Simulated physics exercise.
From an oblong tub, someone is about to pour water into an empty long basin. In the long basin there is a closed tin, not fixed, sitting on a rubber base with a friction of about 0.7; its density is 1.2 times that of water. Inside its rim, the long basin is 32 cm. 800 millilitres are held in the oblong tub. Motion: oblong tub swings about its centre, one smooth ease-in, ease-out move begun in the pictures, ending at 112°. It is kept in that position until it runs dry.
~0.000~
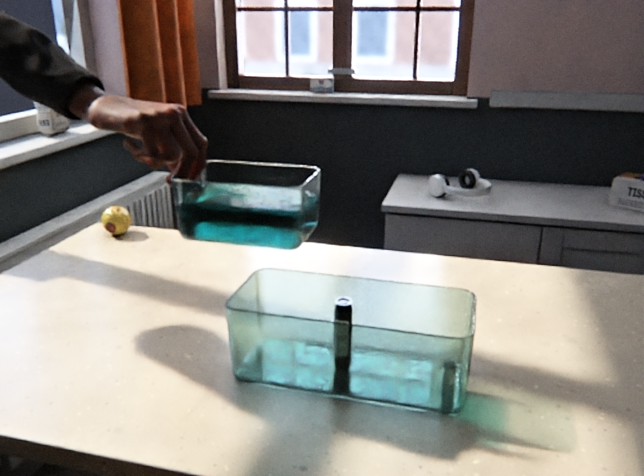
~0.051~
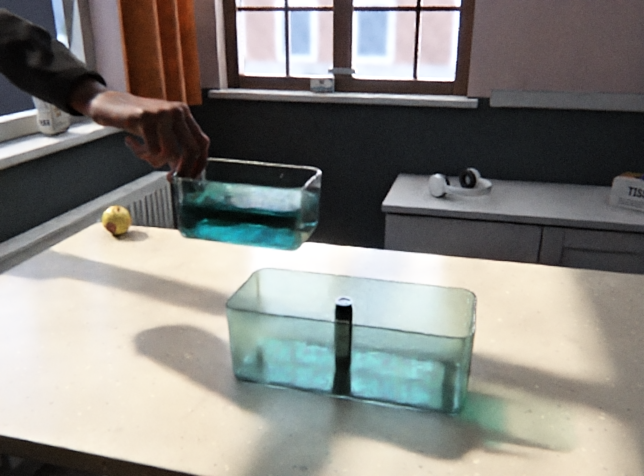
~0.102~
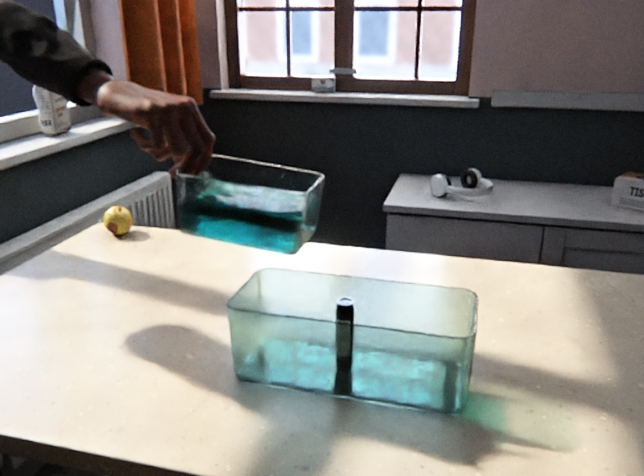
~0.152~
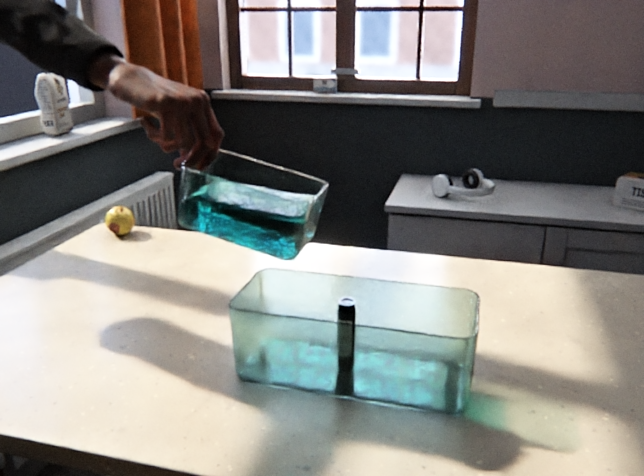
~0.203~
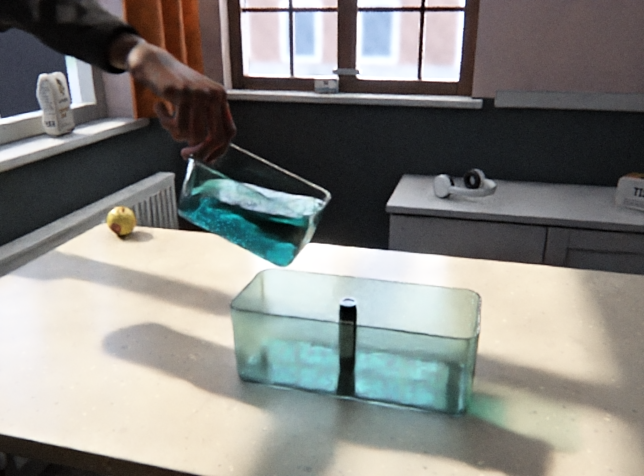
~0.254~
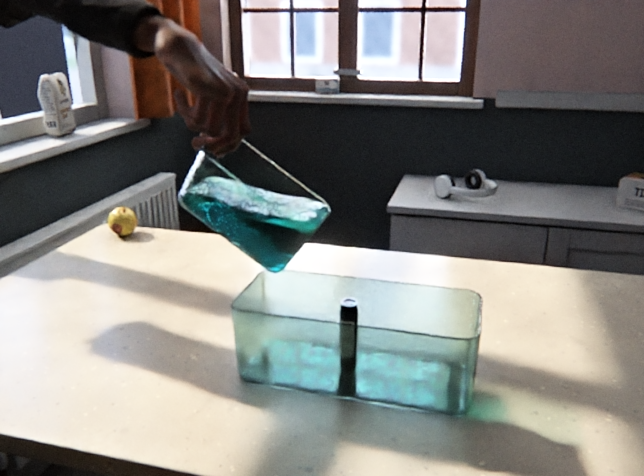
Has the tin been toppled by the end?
Yes, it has gone over.
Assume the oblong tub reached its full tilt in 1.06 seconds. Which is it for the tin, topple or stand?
Result: Tin still standing.
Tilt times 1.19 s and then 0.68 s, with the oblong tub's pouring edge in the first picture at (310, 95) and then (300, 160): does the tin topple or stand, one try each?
Try 1: Still standing; try 2: Tipped over.
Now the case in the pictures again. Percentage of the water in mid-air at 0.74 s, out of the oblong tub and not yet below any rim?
Airborne fraction: Approx. 3 %.
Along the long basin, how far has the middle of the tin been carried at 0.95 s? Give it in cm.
It has moved some 7 cm.
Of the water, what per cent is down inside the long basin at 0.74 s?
That comes to about 92 percent.
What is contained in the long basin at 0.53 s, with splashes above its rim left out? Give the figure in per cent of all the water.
I reckon close to 52 percent of it.
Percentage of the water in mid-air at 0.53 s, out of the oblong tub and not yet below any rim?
Some 32 % is the figure.
Then, 0.53 s in, the tilt is 99° and 17 per cent is still to pour; the tin stands where it began.
Then, 0.74 s in, the tilt is 112° and 2 per cent is still to pour; the tin leans 10°.
Then, 0.95 s in, the tilt is 112° and 0 per cent is still to pour; the tin lies on its side.
Then, 1.18 s in, the tilt is 112° and 0 per cent is still to pour; the tin lies on its side.
Finally, the tin lies on its side.
